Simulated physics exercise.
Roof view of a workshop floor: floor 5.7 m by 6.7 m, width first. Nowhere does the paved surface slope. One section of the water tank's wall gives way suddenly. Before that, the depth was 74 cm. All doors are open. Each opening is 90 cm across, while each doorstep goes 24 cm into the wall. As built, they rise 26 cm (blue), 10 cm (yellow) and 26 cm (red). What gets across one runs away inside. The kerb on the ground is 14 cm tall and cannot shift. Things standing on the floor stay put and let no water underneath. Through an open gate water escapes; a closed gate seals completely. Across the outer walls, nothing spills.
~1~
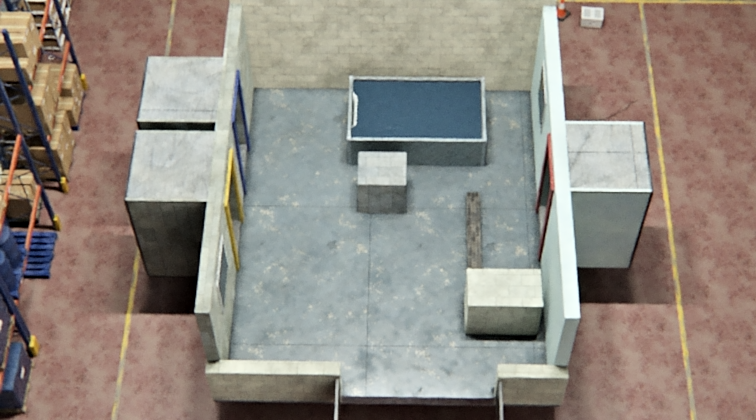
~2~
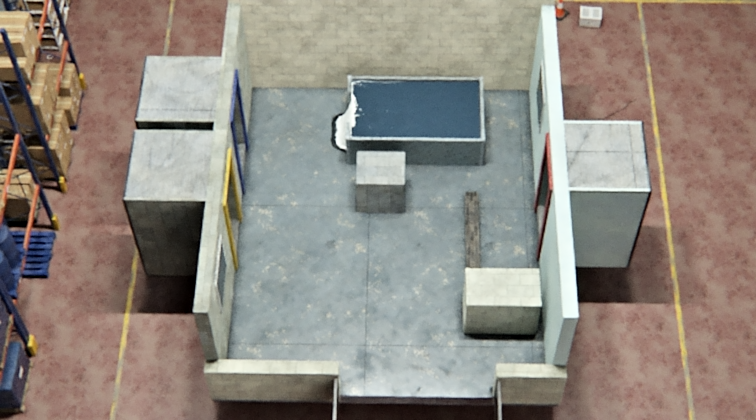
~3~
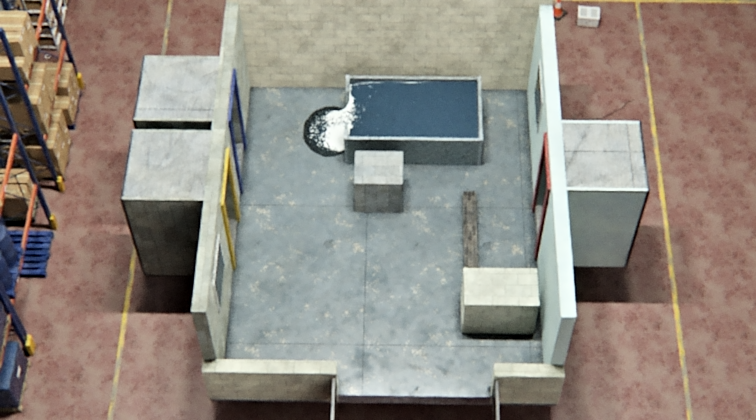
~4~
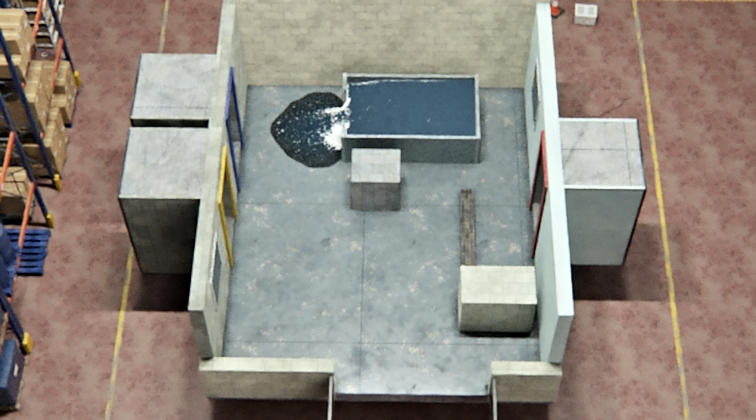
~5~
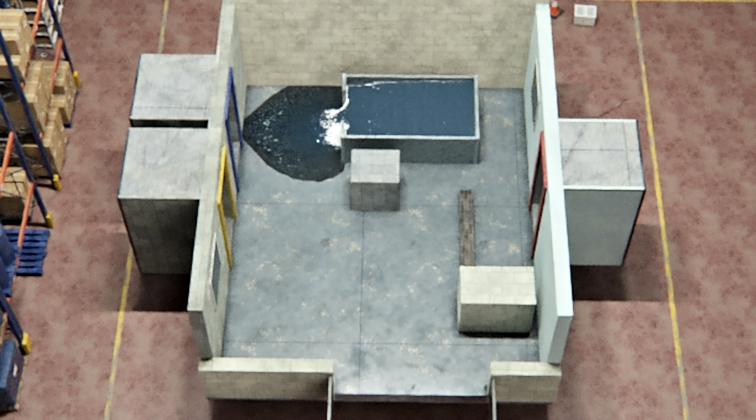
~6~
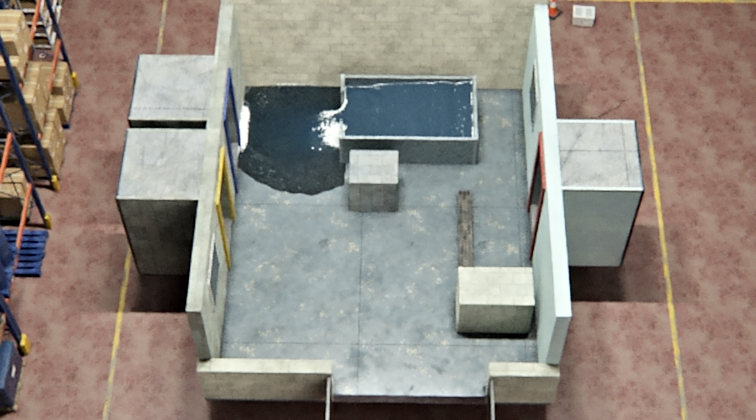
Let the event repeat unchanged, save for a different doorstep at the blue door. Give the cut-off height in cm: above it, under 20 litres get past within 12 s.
The cut-off is roughly 24 cm.
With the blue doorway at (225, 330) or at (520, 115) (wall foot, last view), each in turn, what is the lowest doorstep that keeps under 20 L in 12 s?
About 9.0 cm, then about 9.5 cm.
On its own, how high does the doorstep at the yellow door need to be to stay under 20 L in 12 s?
At the yellow door it takes roughly 5.5 centimetres.
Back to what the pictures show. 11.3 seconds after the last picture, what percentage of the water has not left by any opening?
Roughly 82 per cent of the water.
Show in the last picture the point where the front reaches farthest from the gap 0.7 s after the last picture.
Lab note: Front tip approx. at (231, 242).
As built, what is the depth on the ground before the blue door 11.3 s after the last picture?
It comes to about 9.0 centimetres deep.
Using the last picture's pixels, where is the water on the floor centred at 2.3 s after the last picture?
Around (344, 151).
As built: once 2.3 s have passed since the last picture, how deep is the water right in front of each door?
Reading in centimetres: Blue = 25, yellow = 10, red = 0.
Then, 0.7 s after the last picture water covers 20 % of the floor, deepest (46 cm) near (246, 87); 29 cm at the blue door, 0 litres in over its 26 cm doorstep.
Then, 2.3 s after the last picture water covers 35 % of the floor, deepest (30 cm) near (241, 143); 25 cm at the blue door, 9 litres in over its 26 cm doorstep.
Then, 11.3 s after the last picture water covers 95 % of the floor, deepest (10 cm) near (495, 191); 9 cm at the blue door, 10 litres in over its 26 cm doorstep.
At the blue door as built, the water peaked near 30 cm, 1.3 s after the last picture.
With a doorstep of 21.5 cm, 38 litres would have come in within the 12 s; with 29 cm, 3 litres. So under 20 litres takes about 24 cm.
